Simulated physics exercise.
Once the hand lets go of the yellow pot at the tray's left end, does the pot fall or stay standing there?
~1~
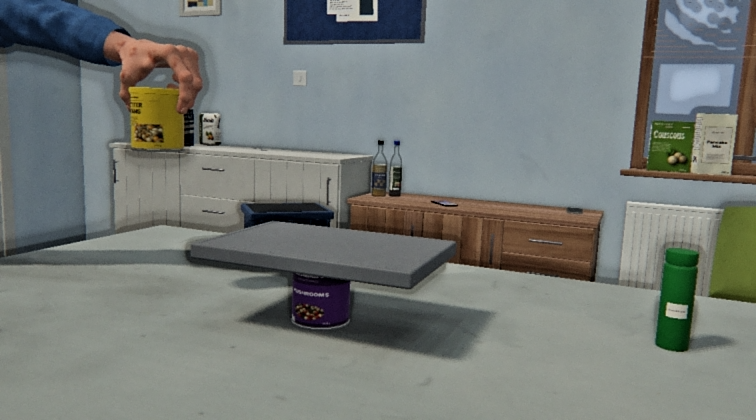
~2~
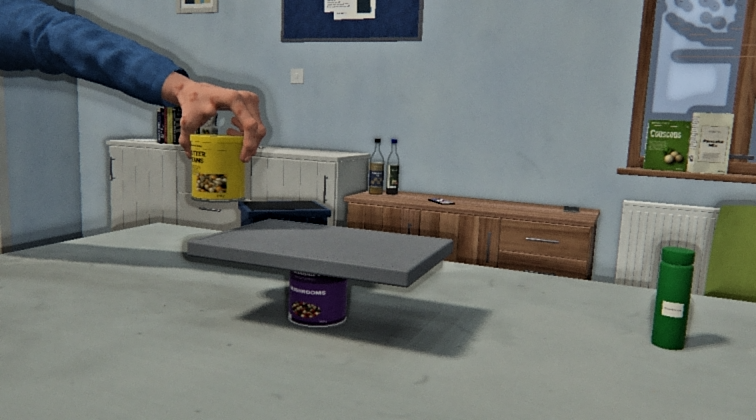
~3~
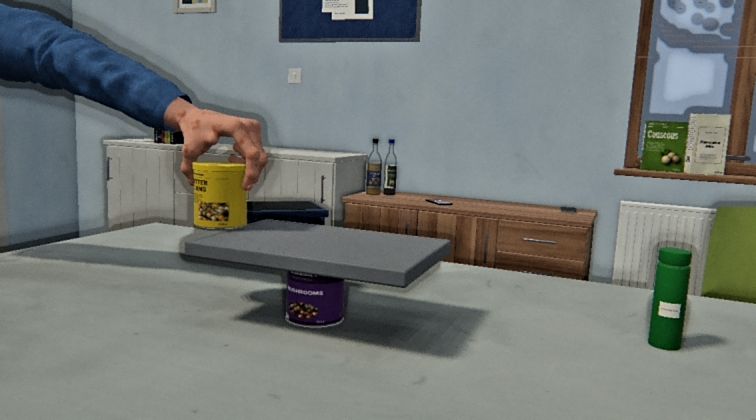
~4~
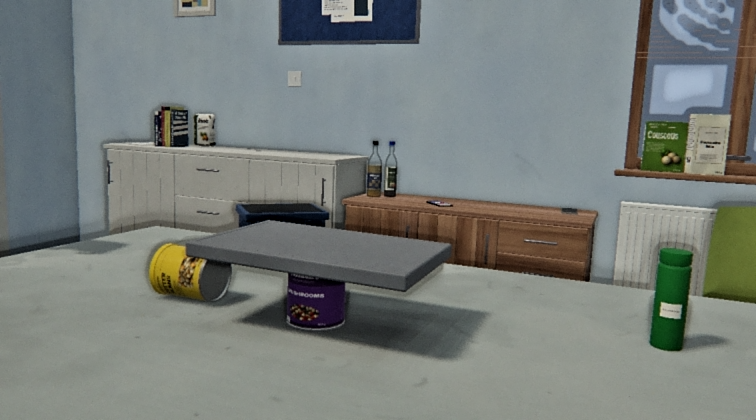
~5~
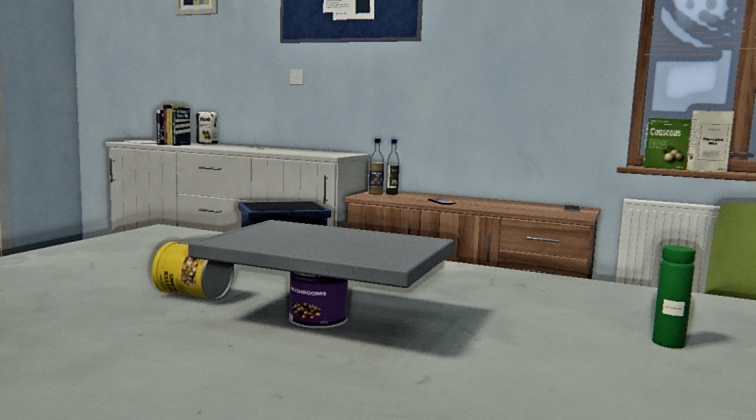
The yellow pot falls. It comes off the left end of the tray and ends up lying on its side on the table.
A yellow pot hangs from a hand at the upper left of a blue-walled room, seen across a pale table by a slightly swaying camera. A grey tray rests on a purple pot in the middle, with a green shaker standing to the right and cabinets behind. The hand carries the yellow pot right and down to the tray's left end. It lets go and draws away, and the yellow pot topples off. The pot ends on its side by the tray's left end, while the tray stays on the purple pot and the shaker still stands.
